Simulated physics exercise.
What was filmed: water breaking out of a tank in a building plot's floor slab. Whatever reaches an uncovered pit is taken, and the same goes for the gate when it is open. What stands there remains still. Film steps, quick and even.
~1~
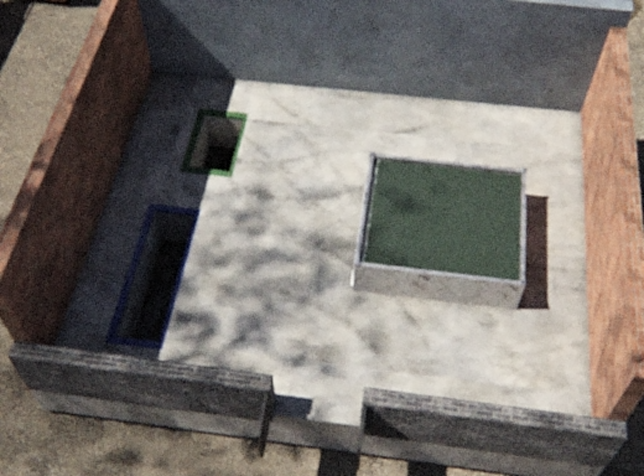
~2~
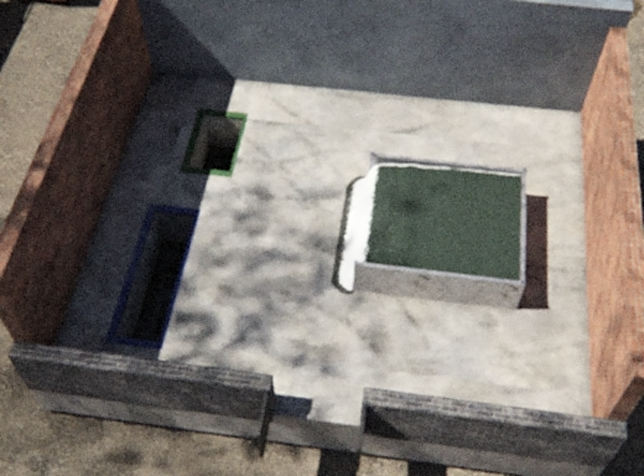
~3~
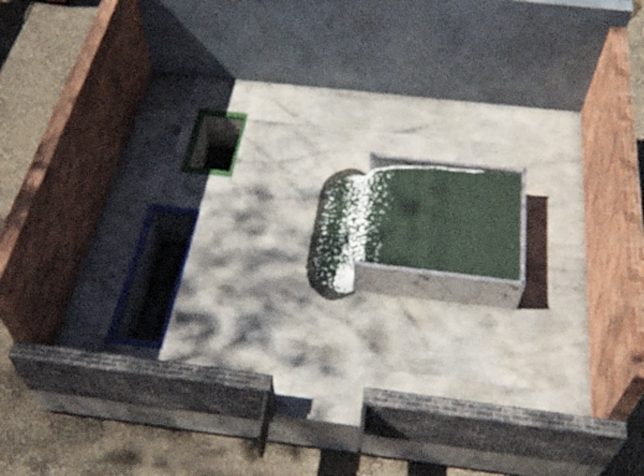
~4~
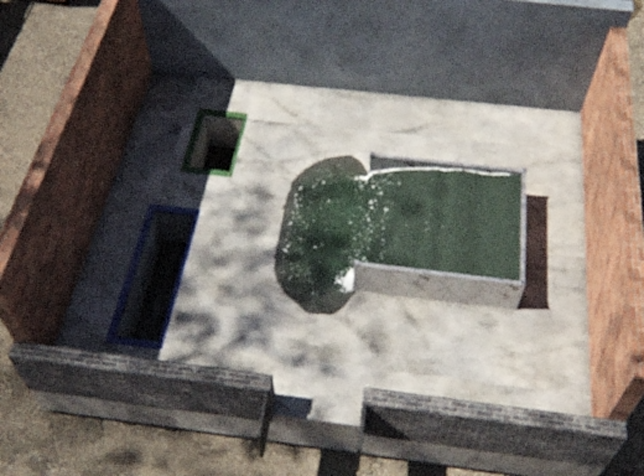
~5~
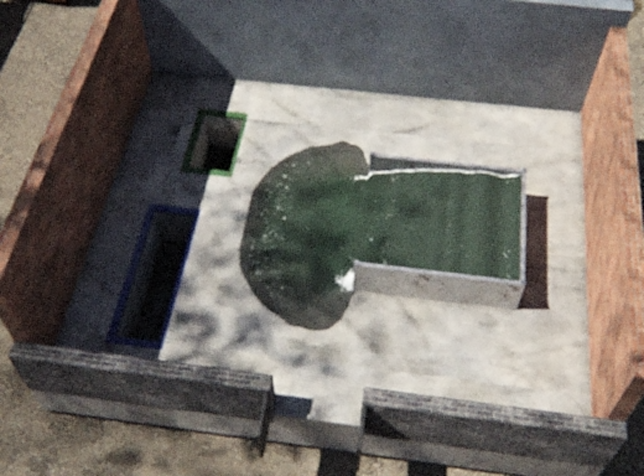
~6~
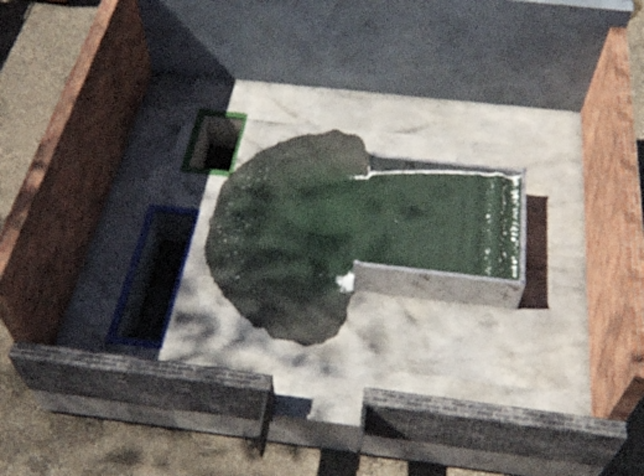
The footage shows an open tank of green water on a pale walled floor slab; its left side opens and water pours out, foaming at first, then spreading leftward across the slab in a widening rounded sheet.
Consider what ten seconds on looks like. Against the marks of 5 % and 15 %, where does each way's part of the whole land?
The gate lands below 5 %; the green pit lands above 15 %; the blue pit lands above 15 %.
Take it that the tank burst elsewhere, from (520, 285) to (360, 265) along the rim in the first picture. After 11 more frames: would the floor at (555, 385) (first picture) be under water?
Submerged.
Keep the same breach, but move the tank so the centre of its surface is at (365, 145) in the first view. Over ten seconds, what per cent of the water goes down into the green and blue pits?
Tally in per cent: Green pit 60, blue pit 25.
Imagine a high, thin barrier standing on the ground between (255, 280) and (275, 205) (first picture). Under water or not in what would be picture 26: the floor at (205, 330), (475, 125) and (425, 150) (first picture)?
Running through them in order, the first comes out taken by the flood, the second free from flooding and the last free from flooding.
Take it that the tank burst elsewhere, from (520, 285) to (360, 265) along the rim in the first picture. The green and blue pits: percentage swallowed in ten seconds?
In percent: Green 4, blue 20.
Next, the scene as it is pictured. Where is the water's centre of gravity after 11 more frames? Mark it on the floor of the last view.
My pick is pixel (336, 229).
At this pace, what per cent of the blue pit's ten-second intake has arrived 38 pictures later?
That share would be near 80 %.
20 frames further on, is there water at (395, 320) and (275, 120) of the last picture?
One after the other: Left dry, waterlogged.
A moment on, water covers 30 % of the floor; the gate 0 %, the green pit 2 %, the blue pit 4 %.
Next, water covers 40 % of the floor; the gate 0 %, the green pit 7 %, the blue pit 14 %.
Then, water covers 45 % of the floor; the gate 0 %, the green pit 13 %, the blue pit 27 %.
Later, water covers 50 % of the floor; the gate 0 %, the green pit 21 %, the blue pit 41 %.
In the end, water covers 50 % of the floor; the gate 0 %, the green pit 28 %, the blue pit 50 %.
